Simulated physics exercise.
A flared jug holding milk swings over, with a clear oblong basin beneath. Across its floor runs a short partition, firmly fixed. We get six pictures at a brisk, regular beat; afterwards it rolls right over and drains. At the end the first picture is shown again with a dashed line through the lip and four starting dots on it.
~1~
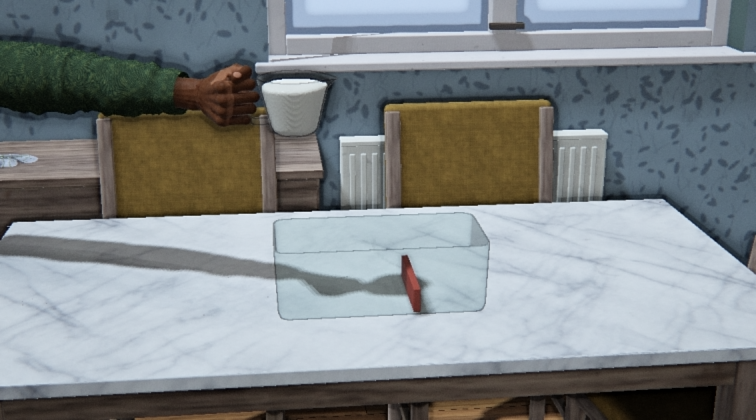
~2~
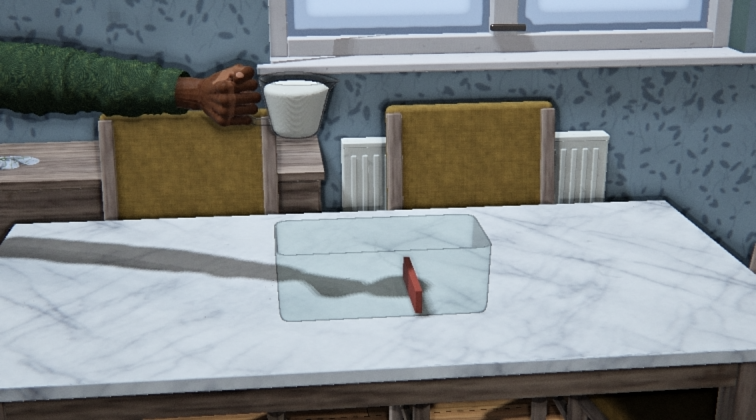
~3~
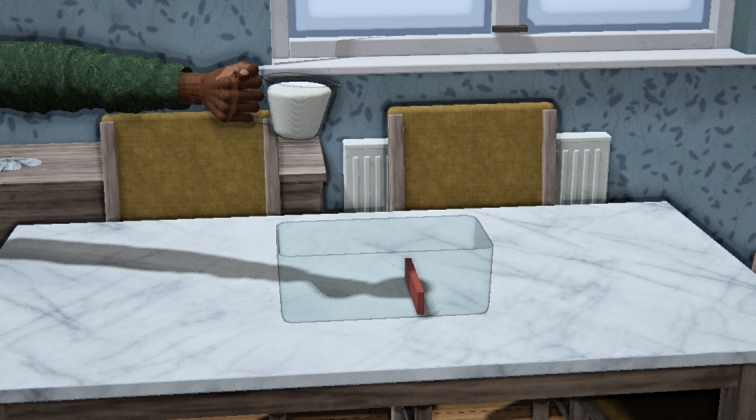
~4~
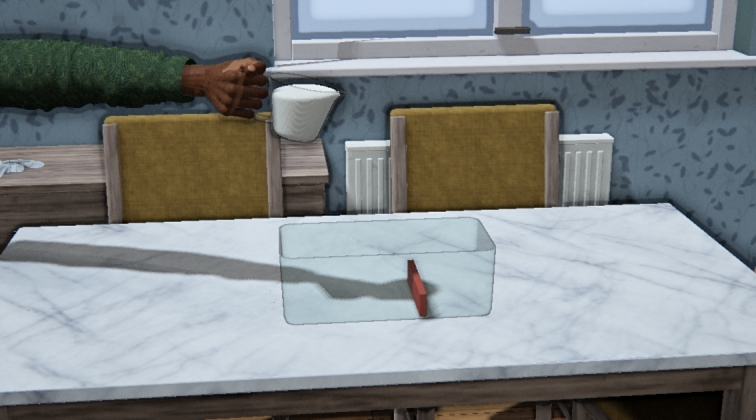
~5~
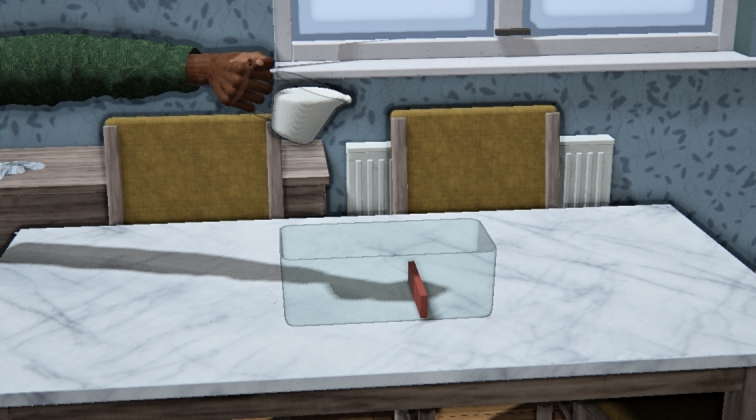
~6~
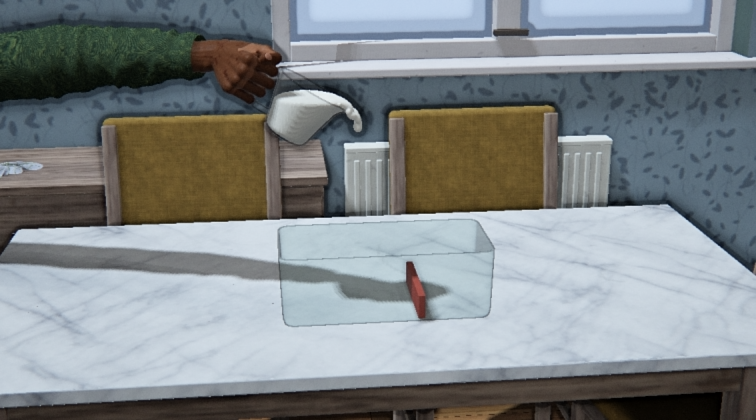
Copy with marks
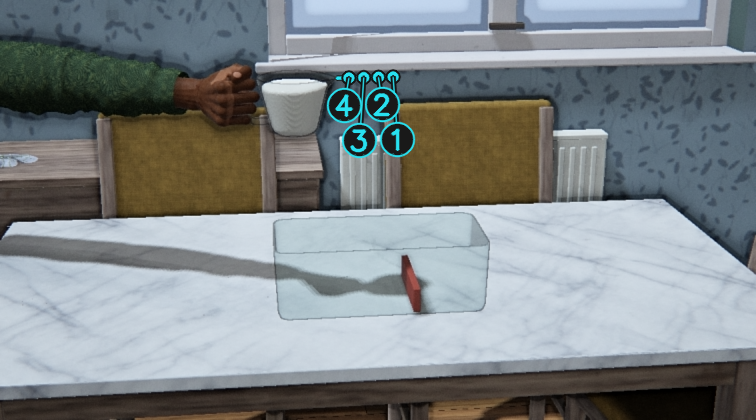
In this clip, a hand in a green sleeve holds a white jug above a clear oblong basin with a short red partition inside, then tilts it rightward until milk begins to flow over the lip.
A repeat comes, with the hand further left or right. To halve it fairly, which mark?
Choose 3.
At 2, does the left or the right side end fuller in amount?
The right one.
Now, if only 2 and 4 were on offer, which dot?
2.
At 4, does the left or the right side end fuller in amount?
More ends on the left.
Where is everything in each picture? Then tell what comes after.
Upright, lip at (337, 78); basin from (278, 319) to (485, 309); top of the wall at (411, 271); nothing has left yet.
Upright, lip at (339, 80); nothing has left yet.
Tipped about 6°, lip at (343, 85); nothing has left yet.
Tipped about 13°, lip at (347, 93); nothing has left yet.
Tipped about 22°, lip at (350, 101); milk is over the lip, down to (350, 101).
Tipped about 33°, lip at (349, 111); milk is over the lip, down to (357, 129).
On the marked copy, 1 at (393, 76); 2 at (378, 77); 3 at (363, 77); 4 at (348, 77).
For dot 1, about 12 % ends left of the wall and 84 % right of it; 4 % is lost outside.
For dot 2, about 20 % ends left of the wall and 76 % right of it; 3 % is lost outside.
For dot 3, about 47 % ends left of the wall and 51 % right of it.
For dot 4, about 84 % ends left of the wall and 11 % right of it; 5 % is lost outside.
